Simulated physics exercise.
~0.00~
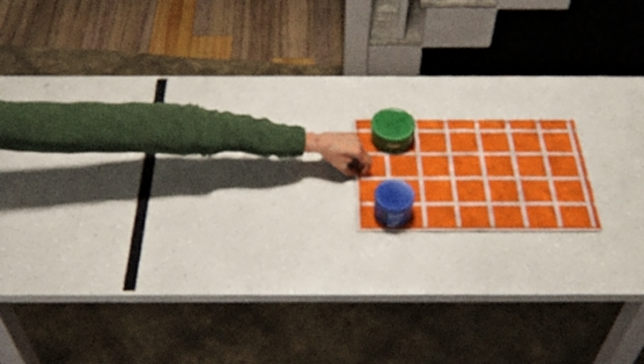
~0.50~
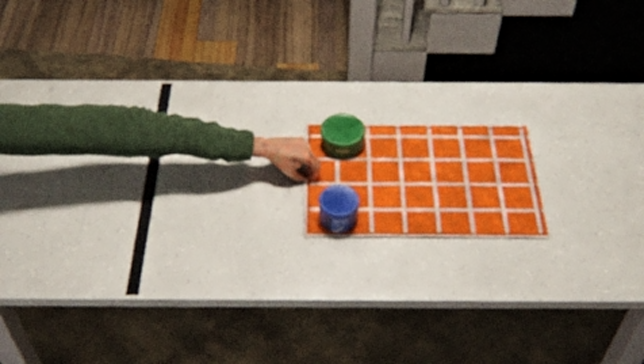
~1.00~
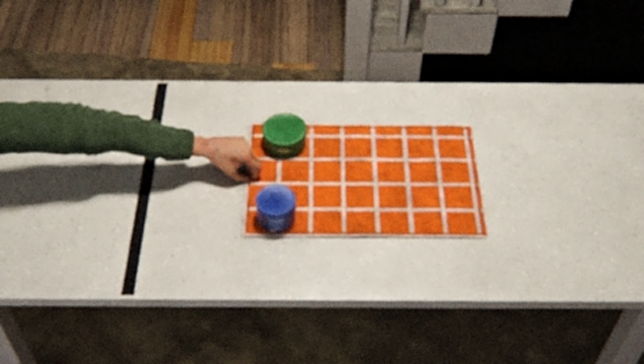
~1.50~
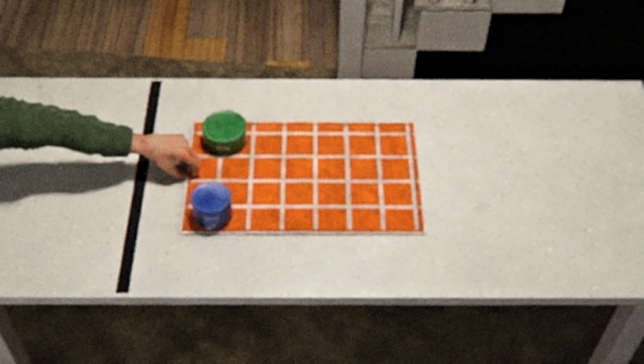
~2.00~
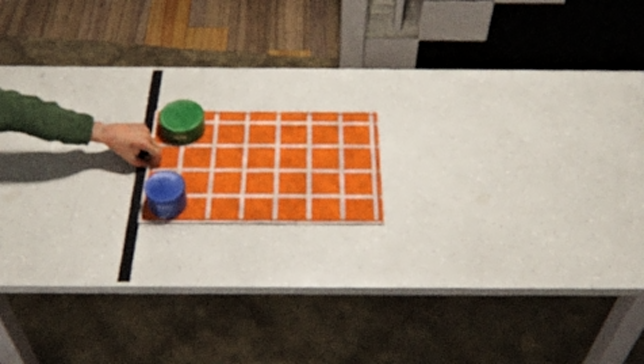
A long pale table stands in a room with a brown and orange striped floor, seen from above and in front by a slightly swaying camera. A strip of black tape crosses its left part, and to the right lies an orange cloth with a white grid, carrying a green tub near its far left corner and a blue tub near its close left corner. A hand in a green sleeve grips the cloth's left edge and pulls it steadily leftward. Both tubs ride along upright. Finally, the cloth's left edge reaches the tape, with both tubs still on it.
